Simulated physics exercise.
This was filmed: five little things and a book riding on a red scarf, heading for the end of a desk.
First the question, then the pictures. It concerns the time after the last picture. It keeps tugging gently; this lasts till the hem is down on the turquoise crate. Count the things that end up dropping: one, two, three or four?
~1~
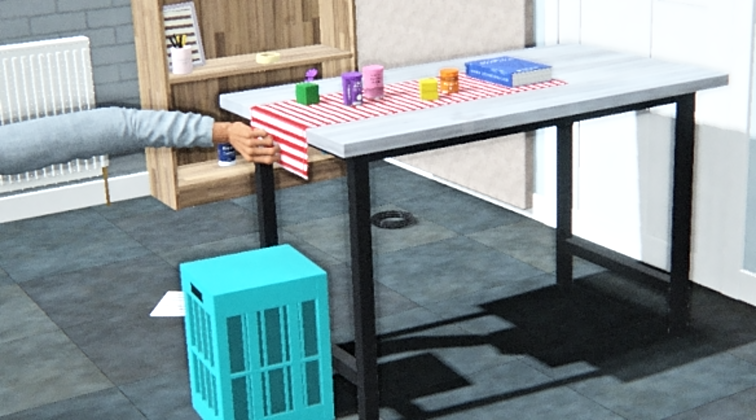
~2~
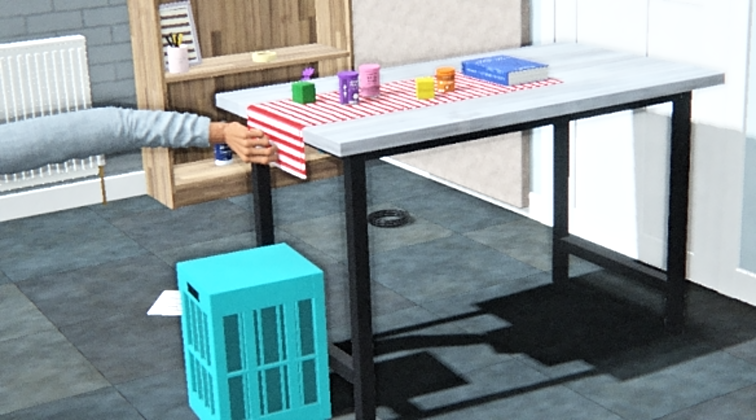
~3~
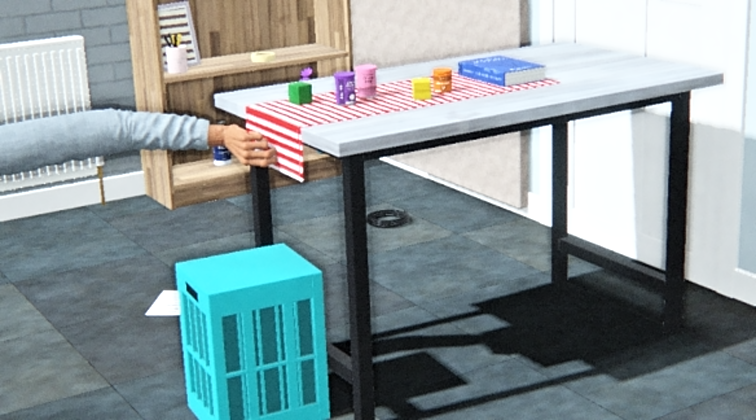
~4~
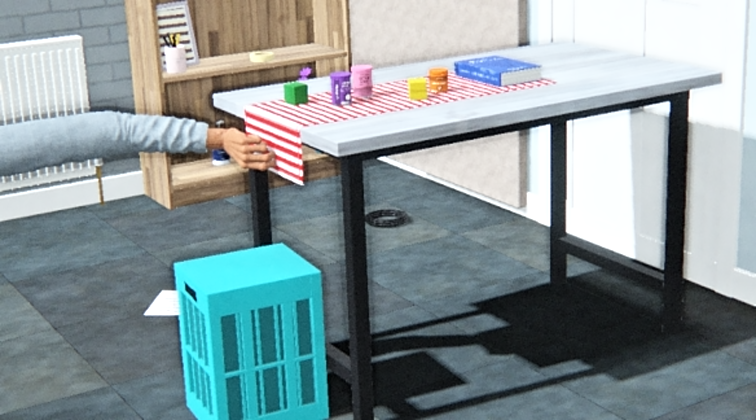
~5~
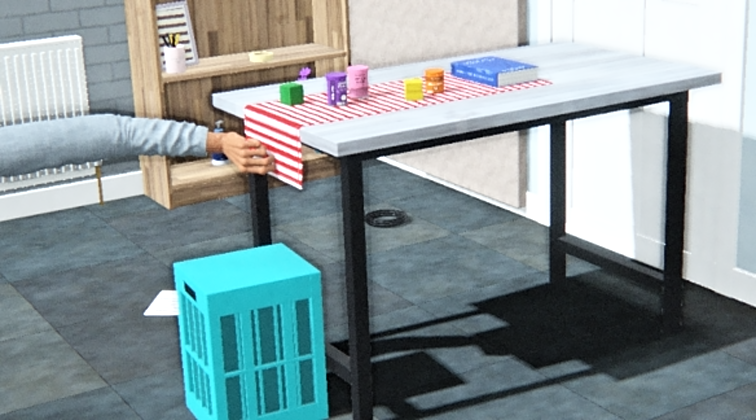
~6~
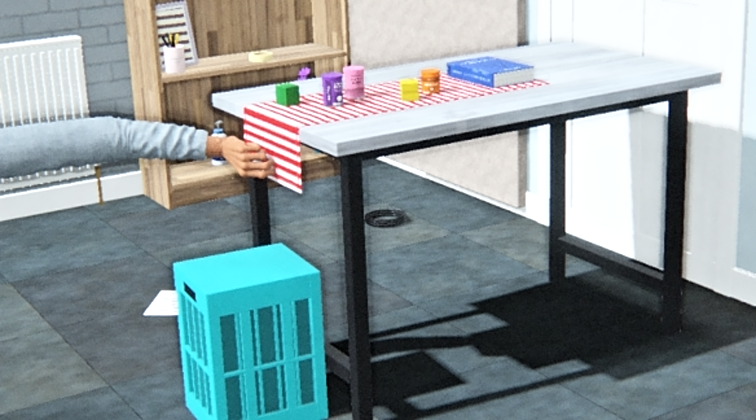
Two things are going to come down.
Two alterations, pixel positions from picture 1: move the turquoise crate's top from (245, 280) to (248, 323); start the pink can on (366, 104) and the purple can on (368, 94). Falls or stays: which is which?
Result: Pink can gone, purple can gone.
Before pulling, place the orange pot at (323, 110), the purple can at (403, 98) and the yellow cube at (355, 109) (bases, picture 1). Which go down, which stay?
The orange pot is off the top, the purple can is still on top, the yellow cube is off the top.
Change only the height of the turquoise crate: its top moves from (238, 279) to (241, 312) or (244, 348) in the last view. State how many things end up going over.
You'd get 3 and then 4.
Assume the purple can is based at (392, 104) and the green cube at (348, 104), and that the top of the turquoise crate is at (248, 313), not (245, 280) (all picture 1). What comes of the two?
Note: Purple can lost; green cube lost.
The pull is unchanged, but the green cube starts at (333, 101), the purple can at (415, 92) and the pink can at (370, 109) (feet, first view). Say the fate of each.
Final state: The green cube is no longer up, the purple can is still in place, the pink can is no longer up.
Early on, hem near (275, 232); green cube gone.
Midway, hem on the crate; green cube and purple can gone.
Finally, hem on the crate; green cube and purple can gone. It carries off two.
